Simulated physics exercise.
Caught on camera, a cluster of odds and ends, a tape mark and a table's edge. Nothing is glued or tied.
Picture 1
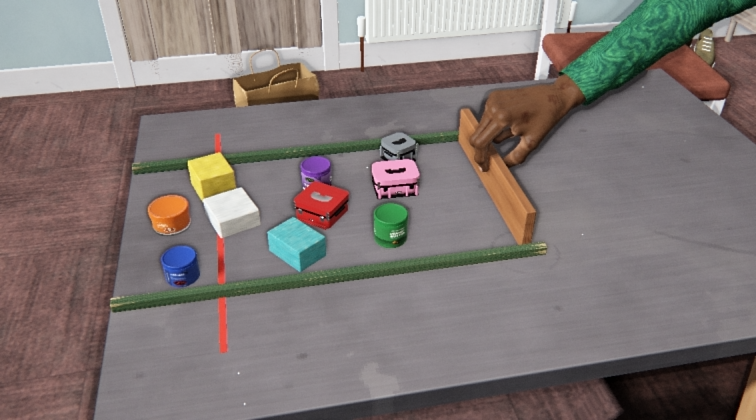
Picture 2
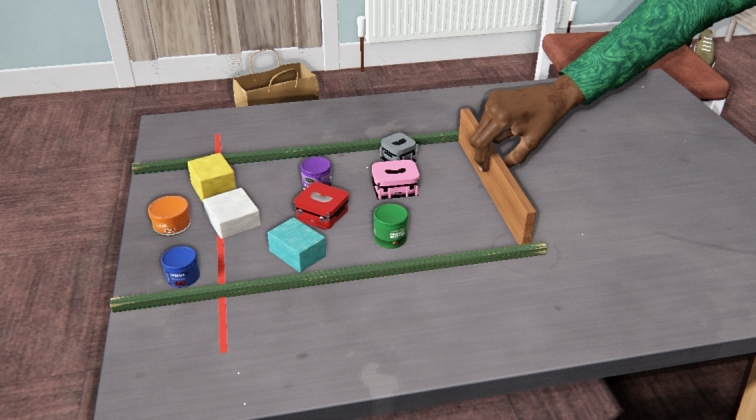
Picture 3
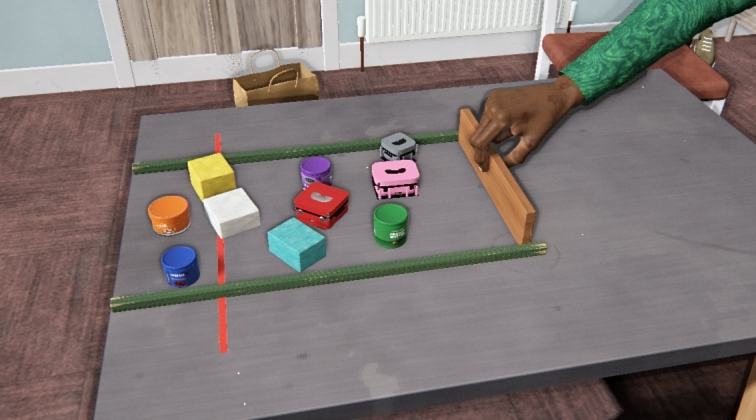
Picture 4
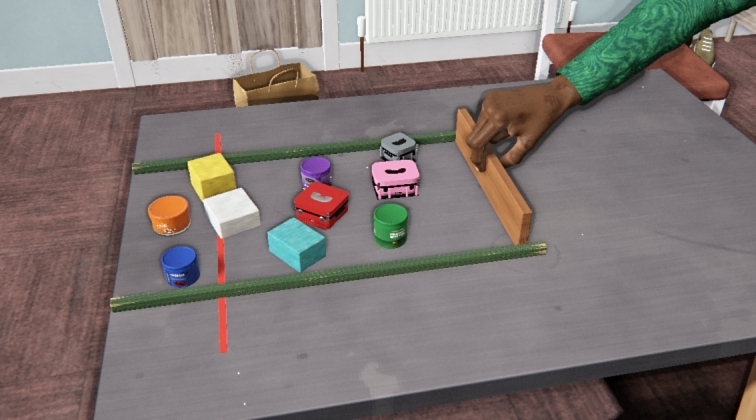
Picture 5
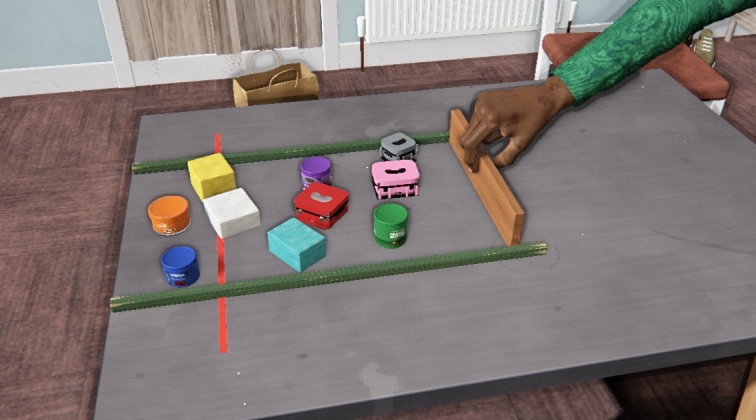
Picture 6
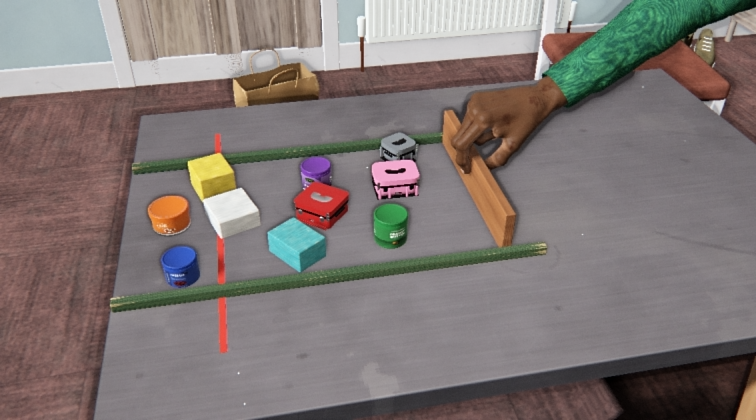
A hand in a green sleeve slides a wooden board slowly and slightly left across a grey tabletop, seen from above at an angle by a still camera. Between two green strips sit orange and blue tubs and yellow and white blocks near a red tape line at left, with purple and green tubs, a turquoise block and red, pink and grey cases further right. The board starts still, then shifts, touching none of them.
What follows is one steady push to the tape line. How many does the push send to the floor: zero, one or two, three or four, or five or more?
In the end the number that fall off is one or two.
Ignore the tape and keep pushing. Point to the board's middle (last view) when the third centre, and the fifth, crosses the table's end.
At (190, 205) for the third, at (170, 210) for the fifth.
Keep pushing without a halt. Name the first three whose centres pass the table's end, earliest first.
They are the orange tin, then the blue tub, then the white block.
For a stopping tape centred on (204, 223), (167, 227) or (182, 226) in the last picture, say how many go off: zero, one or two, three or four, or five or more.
In that order: 1 or 2; three or four; either three or four.
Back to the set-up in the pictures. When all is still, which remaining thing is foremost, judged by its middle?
The blue tub ends nearest.
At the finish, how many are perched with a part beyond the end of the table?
It comes to 0.
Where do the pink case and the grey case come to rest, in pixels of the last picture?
The pink case stops around (196, 203); the grey case around (204, 167).
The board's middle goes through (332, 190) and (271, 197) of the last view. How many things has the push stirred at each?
At the one place 6, at the other 8.
Soon after, none off yet; orange tin at rest near (170, 216); blue tub at rest near (181, 267); yellow block at rest near (212, 178).
In the end, the number that fall off is one or two; gone, orange tin.
